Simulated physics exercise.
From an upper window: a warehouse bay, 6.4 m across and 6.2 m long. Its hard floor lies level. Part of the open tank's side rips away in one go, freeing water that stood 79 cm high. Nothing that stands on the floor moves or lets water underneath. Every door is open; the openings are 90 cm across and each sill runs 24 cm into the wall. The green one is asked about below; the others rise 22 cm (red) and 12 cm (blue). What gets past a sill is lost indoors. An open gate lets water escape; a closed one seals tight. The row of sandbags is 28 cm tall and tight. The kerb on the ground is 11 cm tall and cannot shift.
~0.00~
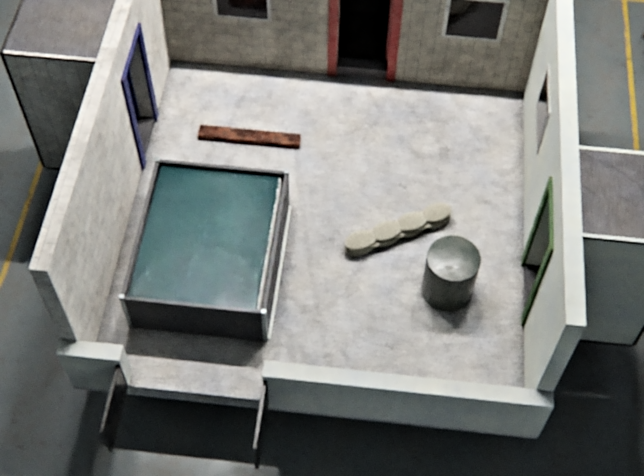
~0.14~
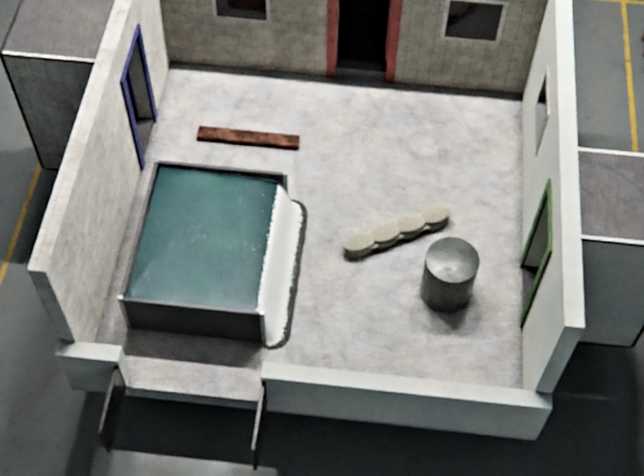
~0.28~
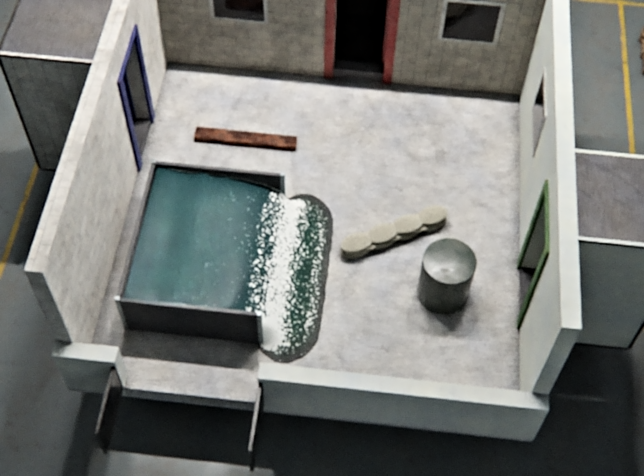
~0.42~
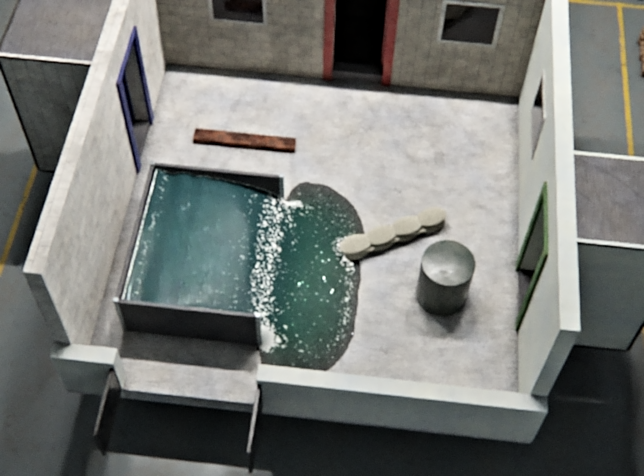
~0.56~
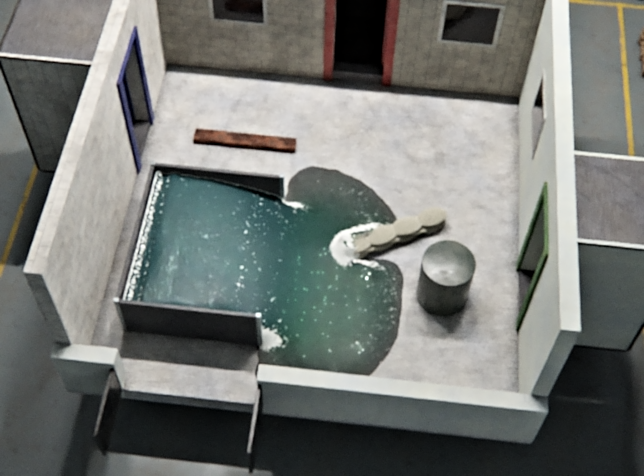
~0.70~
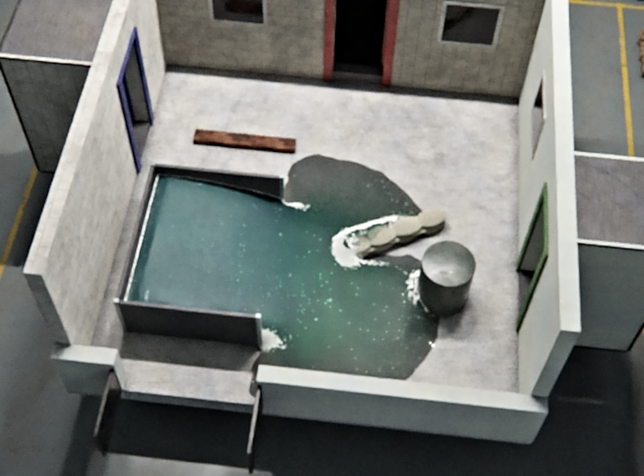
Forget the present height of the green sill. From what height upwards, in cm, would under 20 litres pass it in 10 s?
It would have to be roughly 15 cm high.
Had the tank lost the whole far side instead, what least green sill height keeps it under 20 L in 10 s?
Then roughly 10.5 cm.
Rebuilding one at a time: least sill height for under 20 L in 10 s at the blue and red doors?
About 14.0 cm at blue and 11.5 cm at red.
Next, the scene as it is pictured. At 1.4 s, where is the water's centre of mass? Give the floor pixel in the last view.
Near (296, 276).
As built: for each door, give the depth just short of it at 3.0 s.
In cm: Red 1, blue 0, green 17.
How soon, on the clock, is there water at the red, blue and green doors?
Arrival: Red 3.2 s, blue 6.0 s, green 1.4 s.
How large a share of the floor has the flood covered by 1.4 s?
About 45 per cent.
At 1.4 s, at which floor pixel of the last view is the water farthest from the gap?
Near (514, 163).
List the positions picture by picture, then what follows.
The first picture shows still water, 79 cm deep, in the open tank at (208, 235); the green door at (537, 257) is dry.
In the second picture, water pours out at (274, 259) and has run 0.3 m, to (281, 340); about 10 cm deep outside, 79 cm at the back.
In the third picture, the gap is at (271, 263), the front 0.8 m out at (318, 310); the back of the open tank holds 79 cm.
In the fourth picture, the front is at (346, 339), 1.3 m from the gap at (270, 266); 3.8 m2 of floor is wet, 75 cm left at the back.
In the fifth picture, water pours out at (270, 266) and has run 2.0 m, to (395, 320); about 10 cm deep outside, 66 cm at the back.
In the sixth picture, water pours out at (270, 267) and has run 2.6 m, to (430, 338); about 9 cm deep outside, 68 cm at the back; the green door at (531, 263), 3.9 m from the gap, is still 1.4 m from the nearest water.
After 1.4 s water covers 45 % of the floor, deepest (47 cm) near (409, 298); 3 cm at the green door, 0 litres in over its 9 cm sill.
After 3.0 s water covers 55 % of the floor, deepest (40 cm) near (513, 384); 17 cm at the green door, 10 litres in over its 9 cm sill.
After 10.0 s water covers 95 % of the floor, deepest (24 cm) near (84, 370); 8 cm at the green door, 79 litres in over its 9 cm sill.
At the green door as built, the water arrived by 1.4 s and peaked near 19 cm at 3.8 s.
Run again over the same 10 s with other heights there, 30 litres in over 13.5 cm, 8 litres over 18 cm. The limit of 20 litres is kept from about 15 cm up.
